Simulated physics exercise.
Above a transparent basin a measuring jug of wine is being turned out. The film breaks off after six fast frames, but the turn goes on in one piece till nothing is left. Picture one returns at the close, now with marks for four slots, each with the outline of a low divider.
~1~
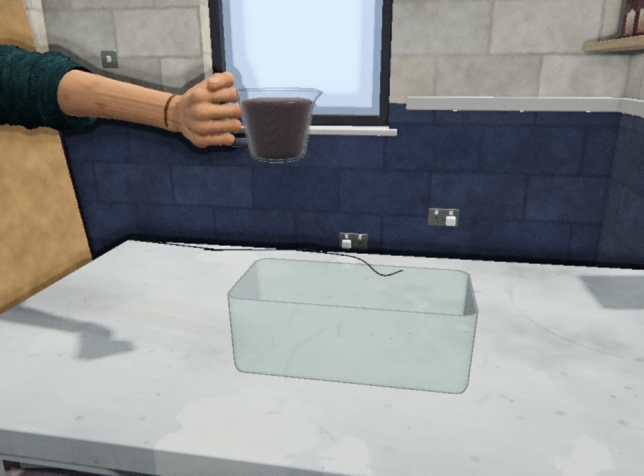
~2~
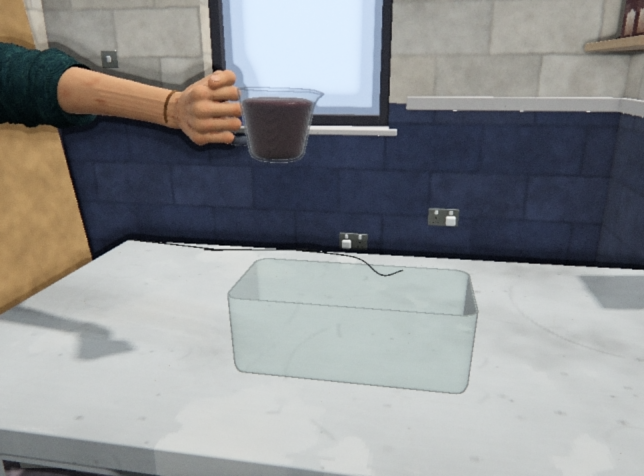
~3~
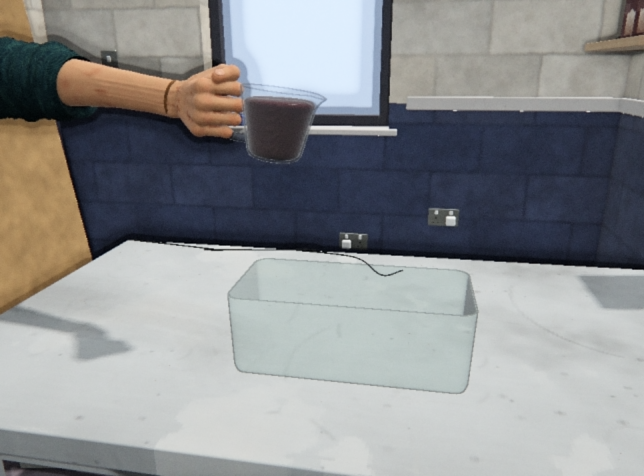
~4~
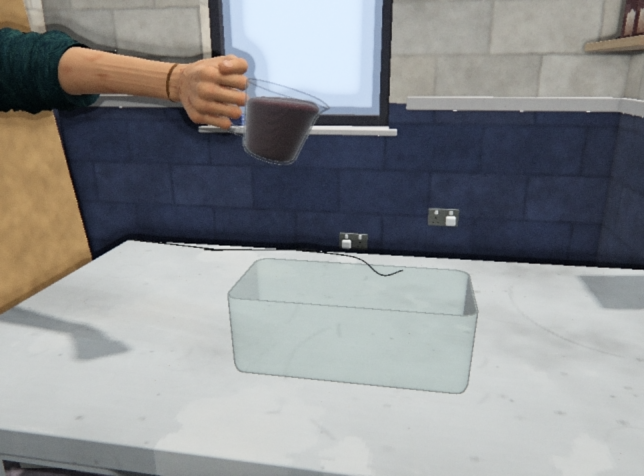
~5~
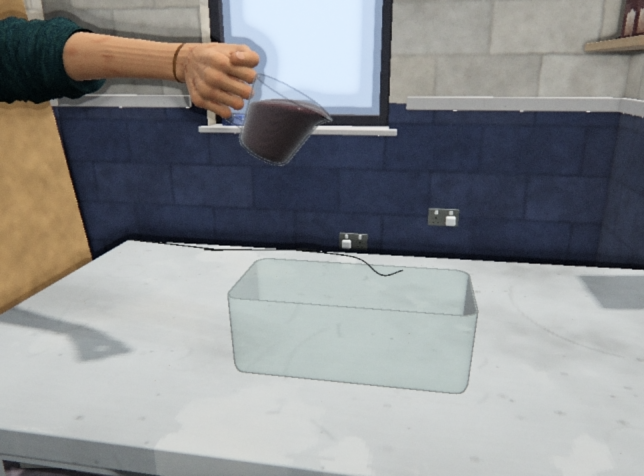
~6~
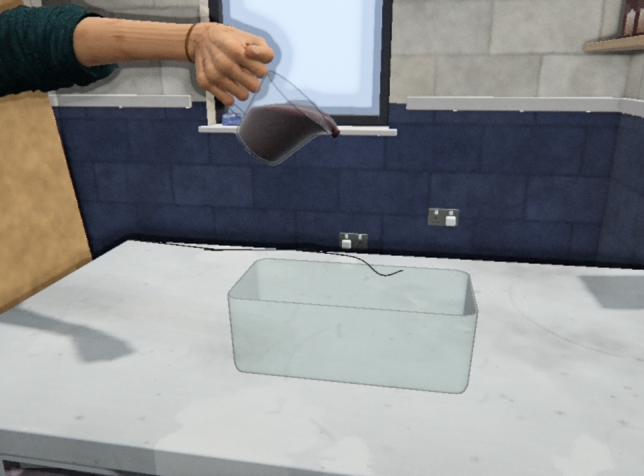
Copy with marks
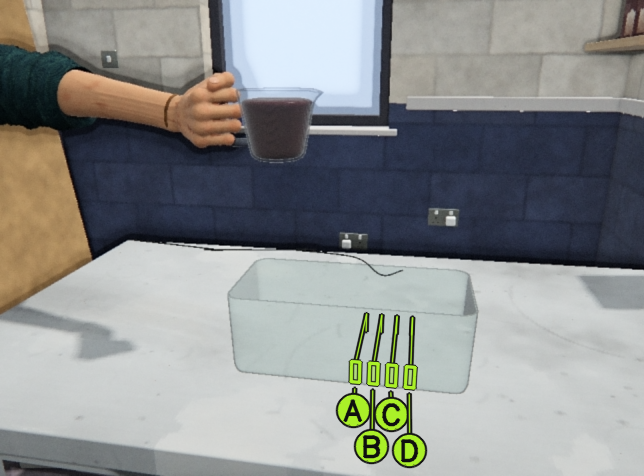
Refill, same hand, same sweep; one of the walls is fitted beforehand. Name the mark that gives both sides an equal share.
Go for B.
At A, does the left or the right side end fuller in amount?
More ends on the right.
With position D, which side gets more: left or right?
The left side.
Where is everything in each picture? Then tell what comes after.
The first frame shows upright, lip at (322, 92); basin from (235, 367) to (468, 391); nothing has left yet.
The second frame shows tipped about 2°, lip at (323, 94); nothing has left yet.
The third frame shows tipped about 8°, lip at (326, 99); nothing has left yet.
The fourth frame shows tipped about 17°, lip at (329, 108); nothing has left yet.
The fifth frame shows tipped about 29°, lip at (331, 119); nothing has left yet.
The sixth frame shows tipped about 43°, lip at (330, 133); wine is over the lip, down to (336, 135).
In lime, A at (354, 388); B at (372, 390); C at (390, 392); D at (409, 394).
For position A, about 12 % ends left of the wall and 83 % right of it; 5 % is lost outside.
For position B, about 52 % ends left of the wall and 45 % right of it; 3 % is lost outside.
For position C, about 82 % ends left of the wall and 11 % right of it; 7 % is lost outside.
For position D, about 82 % ends left of the wall and 12 % right of it; 6 % is lost outside.
